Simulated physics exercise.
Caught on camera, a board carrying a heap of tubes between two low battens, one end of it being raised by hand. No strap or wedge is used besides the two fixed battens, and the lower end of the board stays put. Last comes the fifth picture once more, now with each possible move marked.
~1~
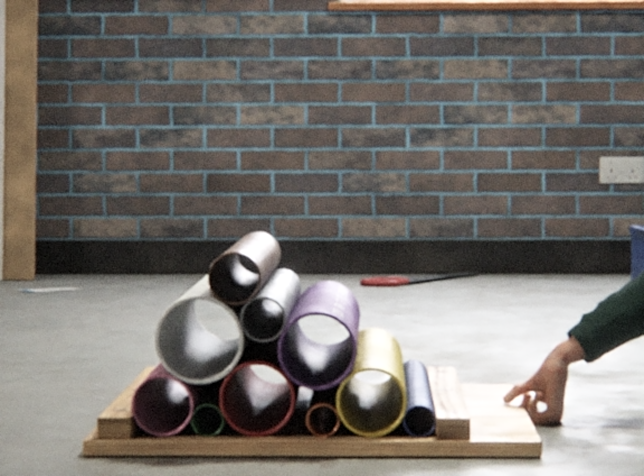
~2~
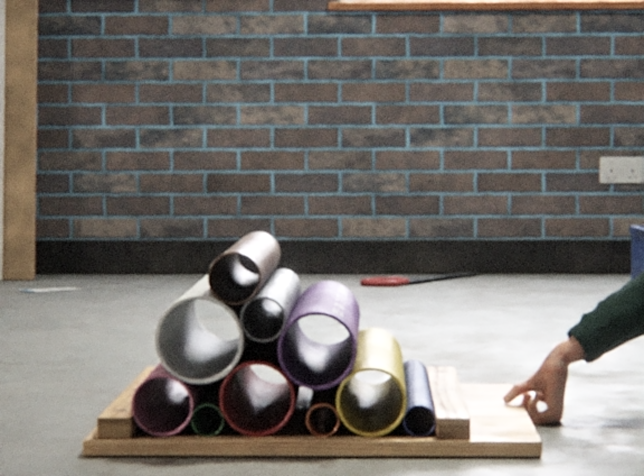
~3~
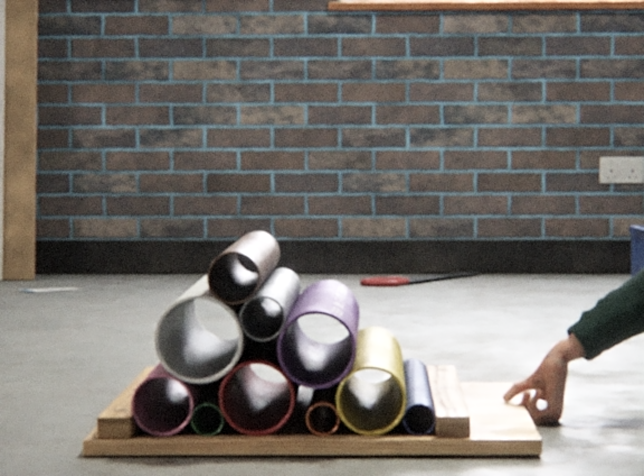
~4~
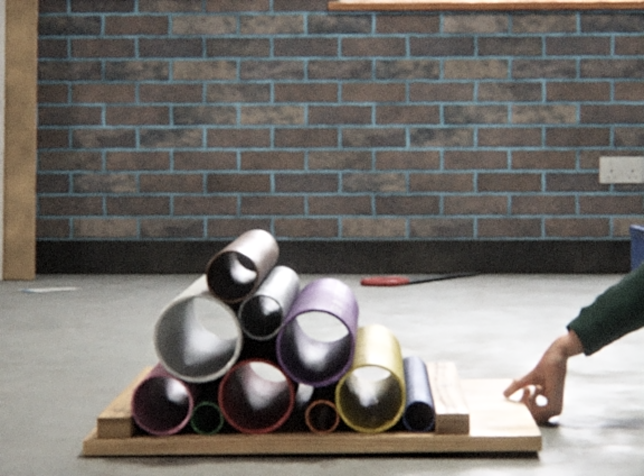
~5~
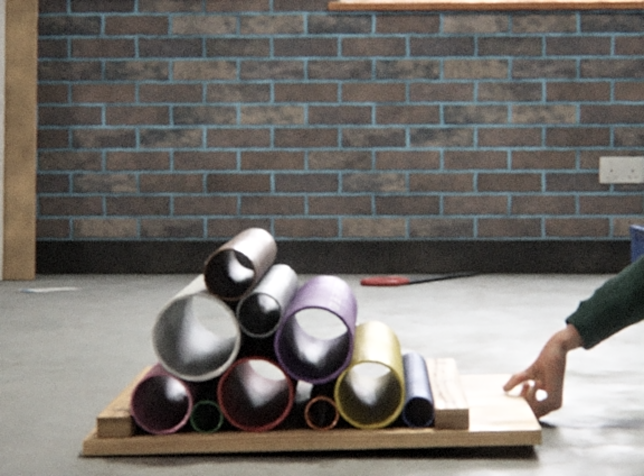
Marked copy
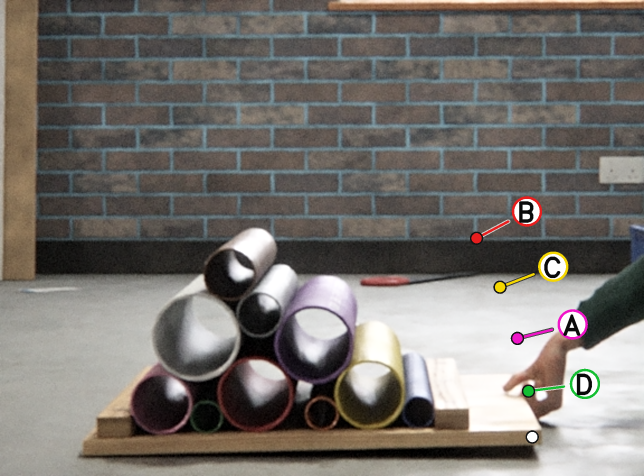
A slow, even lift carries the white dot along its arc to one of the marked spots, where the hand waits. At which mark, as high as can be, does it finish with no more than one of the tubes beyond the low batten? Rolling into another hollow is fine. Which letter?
The answer is mark C.
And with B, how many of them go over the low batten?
It comes to two.
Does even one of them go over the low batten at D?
At D: No.
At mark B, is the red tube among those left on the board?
Yes, with B.
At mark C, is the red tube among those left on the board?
Yes.
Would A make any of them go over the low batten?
At A: No.
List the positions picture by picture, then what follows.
The first picture shows purple tube (317, 351); grey tube (263, 319); brown tube (235, 279).
The second picture shows brown tube (235, 279); board (318, 407).
The third picture shows board (318, 406); blue tube (419, 419); orange tube (323, 419).
The fourth picture shows board (318, 404); pink tube (162, 404).
The fifth picture shows board (318, 402); pink tube (161, 404).
On the copy, A at (517, 339); B at (477, 238); C at (500, 287); D at (529, 391); the white dot at (532, 437).
On C. First, board at 15°.
Then, board at 21°.
Finally, board at 21°, none over the low batten.
By contrast, A none over the low batten; B two over the low batten (white, brown); D none over the low batten.
